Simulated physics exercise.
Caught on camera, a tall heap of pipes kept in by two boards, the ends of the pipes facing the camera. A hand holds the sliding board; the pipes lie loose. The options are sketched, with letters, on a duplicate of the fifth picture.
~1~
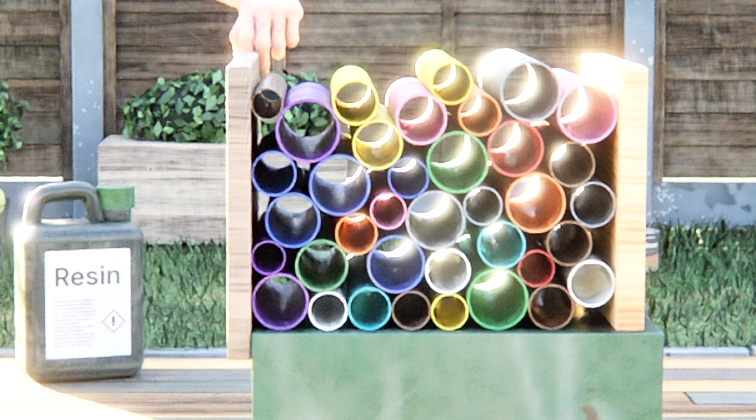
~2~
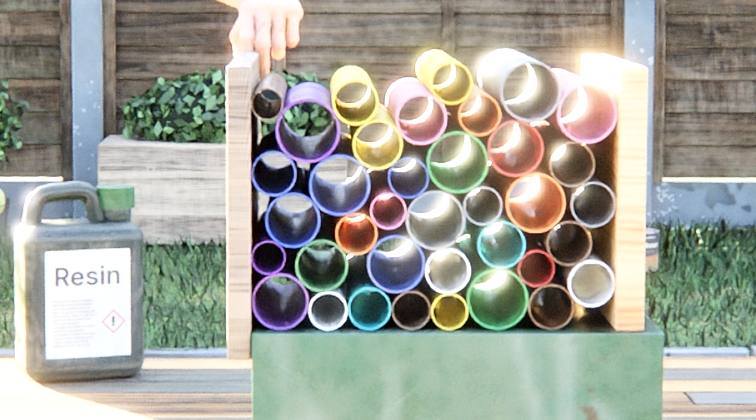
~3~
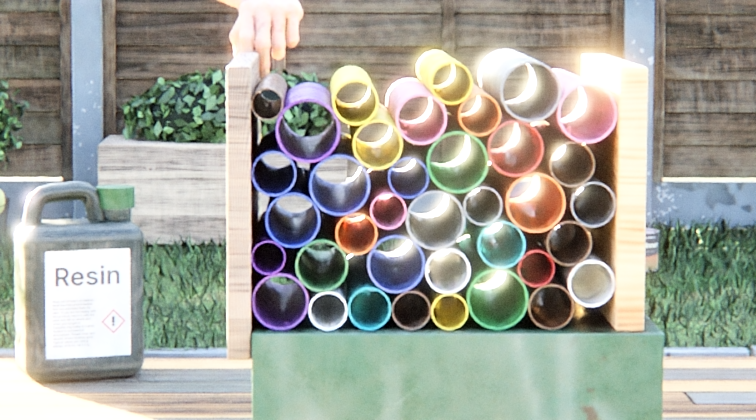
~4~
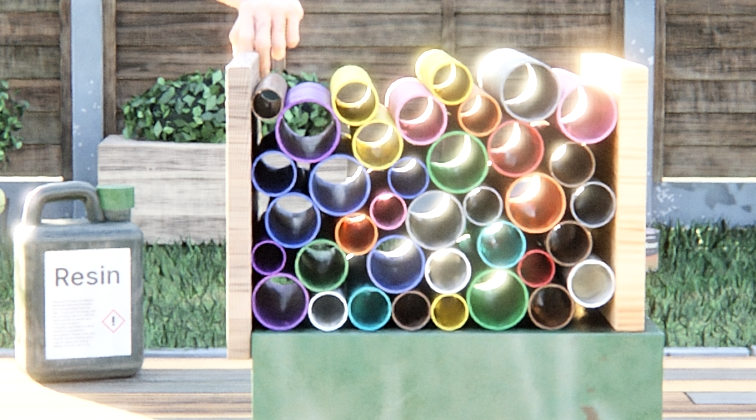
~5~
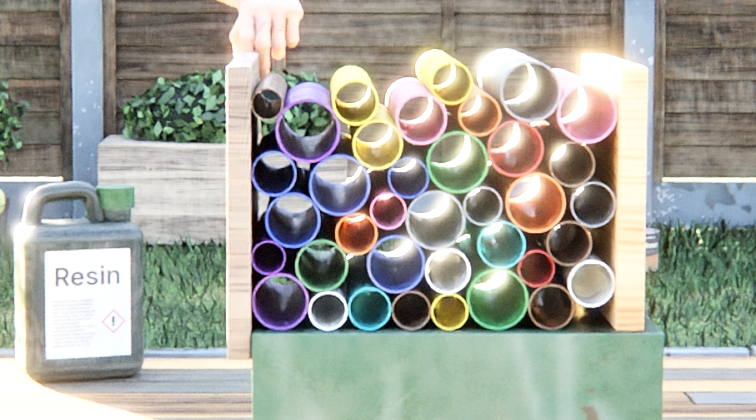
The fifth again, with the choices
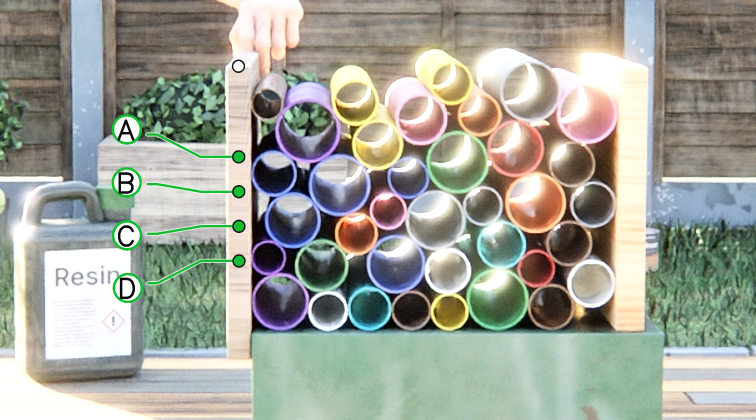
Nothing in the stack moves as a hand at the upper left rests on top of the left wooden board, and the camera stays still. Seen straight on in a garden, purple, blue, green, yellow, red, pink and grey pipes lie heaped between two upright boards on a green block, open ends forward. A dark container labelled Resin stands at left, before grass, planters and a wooden fence.
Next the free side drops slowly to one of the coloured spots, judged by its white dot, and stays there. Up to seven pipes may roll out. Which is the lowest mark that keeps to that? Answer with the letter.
No lower than D.
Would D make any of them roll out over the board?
At D: Yes.
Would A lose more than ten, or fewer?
Fewer than ten.
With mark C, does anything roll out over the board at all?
At C: Yes.
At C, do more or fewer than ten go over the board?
It loses fewer than ten.
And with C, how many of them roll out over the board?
It comes to four.
On the marked copy, A at (239, 157); B at (239, 192); C at (239, 226); D at (239, 261); the white dot at (238, 66).
With D. Early on, top of the board (251, 155).
Further on, top of the board (251, 254).
At the end, top of the board (251, 260), about four out over the board.
As for the rest, A none out over the board; B one out over the board; C about four out over the board.
